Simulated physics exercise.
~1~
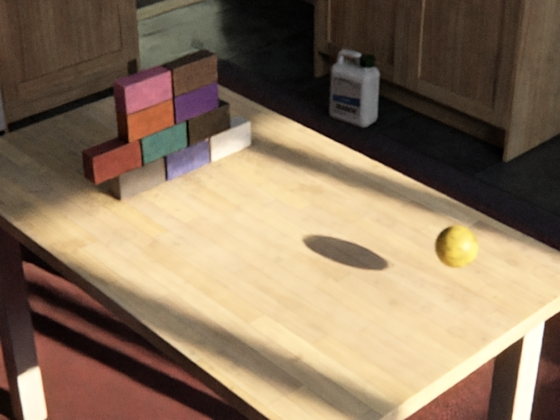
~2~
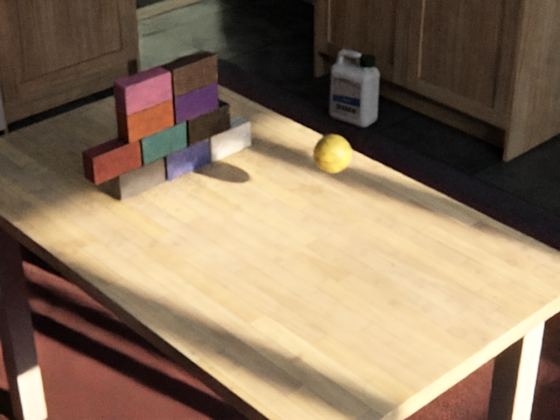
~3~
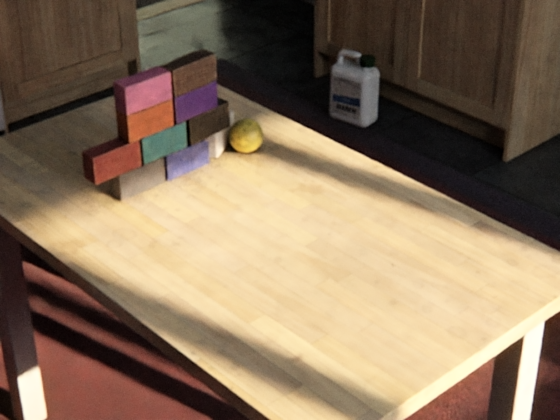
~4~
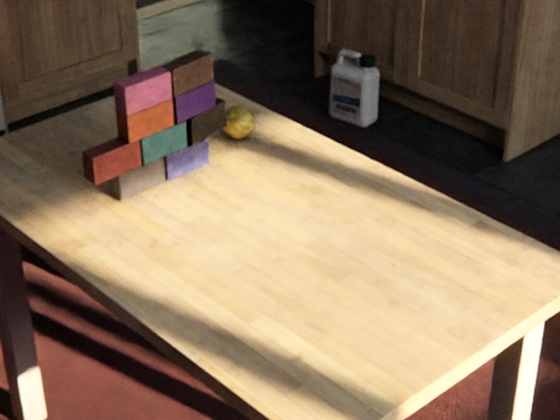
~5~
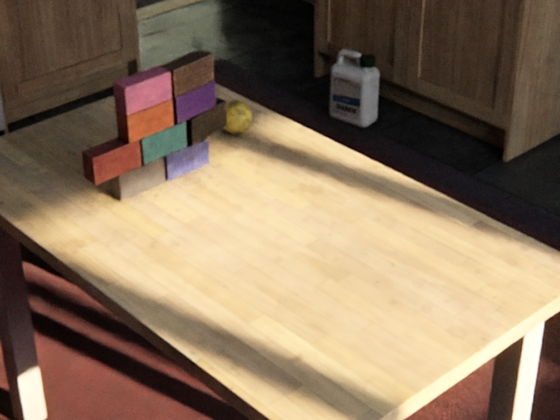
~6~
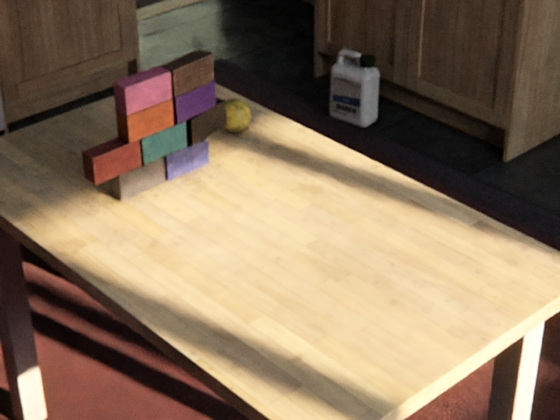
The footage shows a yellow ball flying left across a wooden table toward a small stack of coloured blocks, reaching the white block at its right end, which shifts and drops out of view, while the ball settles beside the otherwise standing stack.
